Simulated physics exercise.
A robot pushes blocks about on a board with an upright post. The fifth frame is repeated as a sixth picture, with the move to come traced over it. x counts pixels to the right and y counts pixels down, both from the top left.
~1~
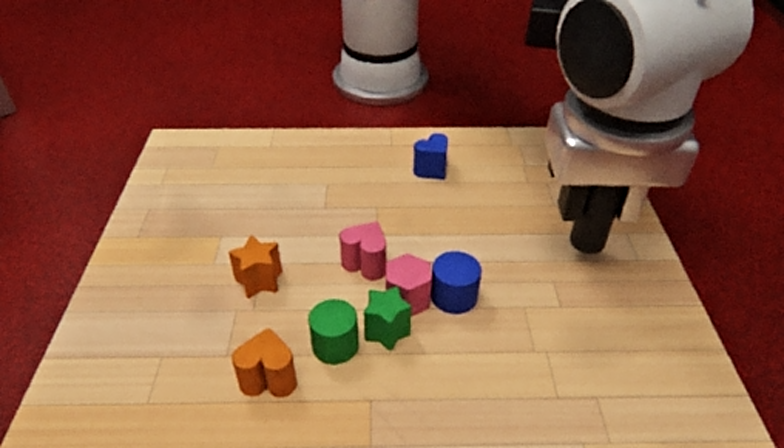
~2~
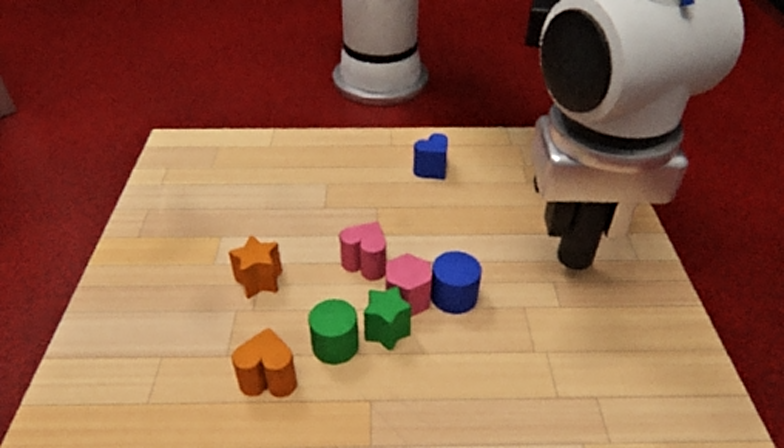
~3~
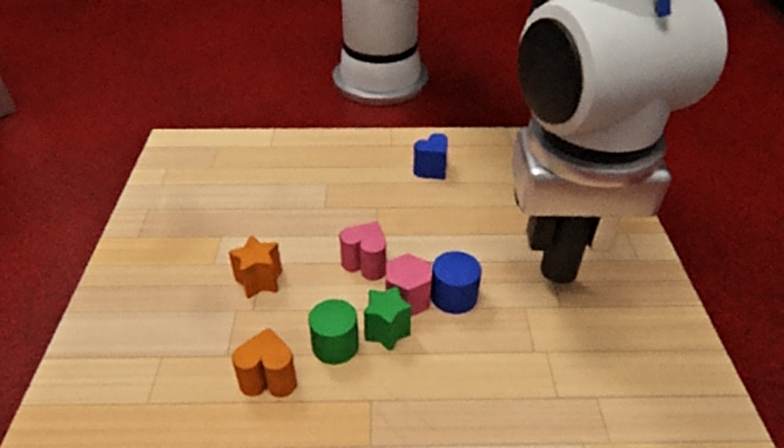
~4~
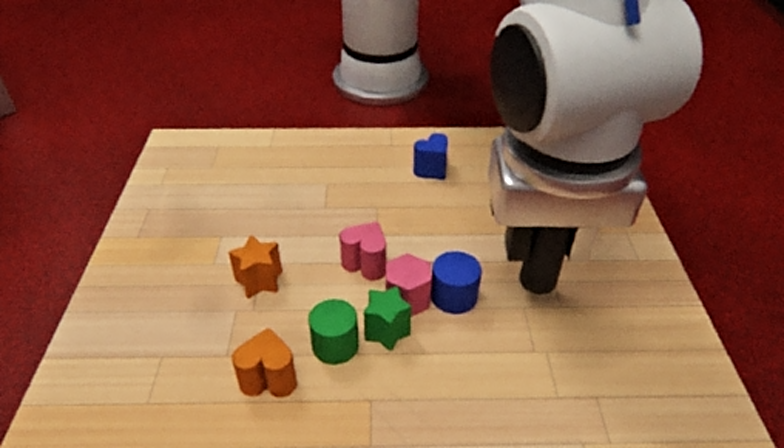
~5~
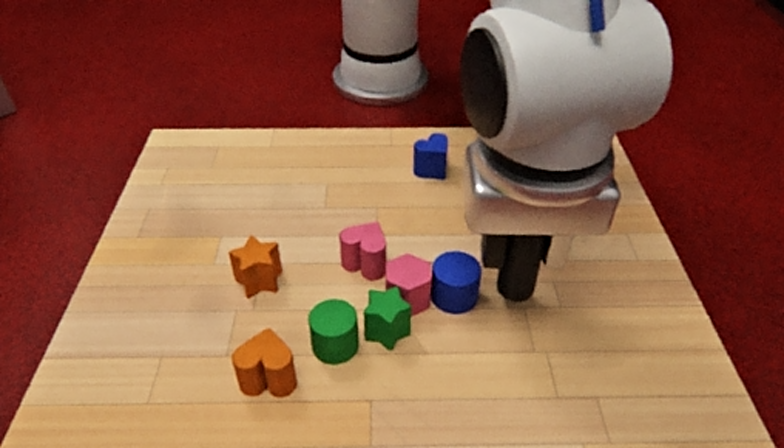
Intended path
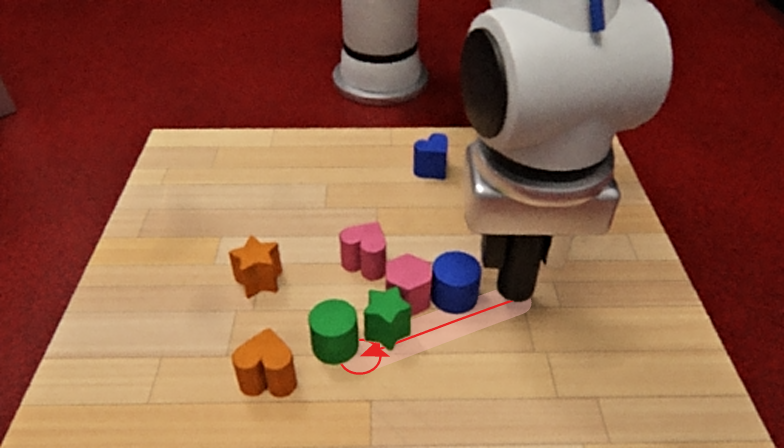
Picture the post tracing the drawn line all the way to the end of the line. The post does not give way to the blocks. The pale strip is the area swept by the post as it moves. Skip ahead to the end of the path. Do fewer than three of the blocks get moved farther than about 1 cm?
Answer: No.
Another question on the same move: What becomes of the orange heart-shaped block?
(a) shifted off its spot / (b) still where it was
That would be b.
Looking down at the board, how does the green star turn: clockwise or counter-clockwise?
Prediction: Clockwise.
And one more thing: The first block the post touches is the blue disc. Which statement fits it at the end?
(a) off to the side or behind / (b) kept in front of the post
It's a.
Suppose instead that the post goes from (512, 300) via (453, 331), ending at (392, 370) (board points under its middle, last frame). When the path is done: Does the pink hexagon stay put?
The answer is no.
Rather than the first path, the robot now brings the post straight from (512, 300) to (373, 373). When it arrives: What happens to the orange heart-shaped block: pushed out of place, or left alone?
The result: It stays put.
The drawn path runs from (512, 300) directly to (360, 356).
What follows on the original path. One third of the way, post at (466, 305); pink hexagon at (385, 267), turned 20° anticlockwise; blue disc at (435, 265).
Two thirds of the way, post at (414, 324); green disc at (325, 316); green star at (372, 303), turned 20° clockwise; pink hexagon at (384, 267), turned 15° anticlockwise; blue disc at (432, 264).
At the end, post at (360, 344); orange heart-shaped block not moved; green disc at (283, 313); green star at (328, 310), turned 60° clockwise; pink hexagon at (384, 267), turned 15° anticlockwise; blue disc at (432, 264).
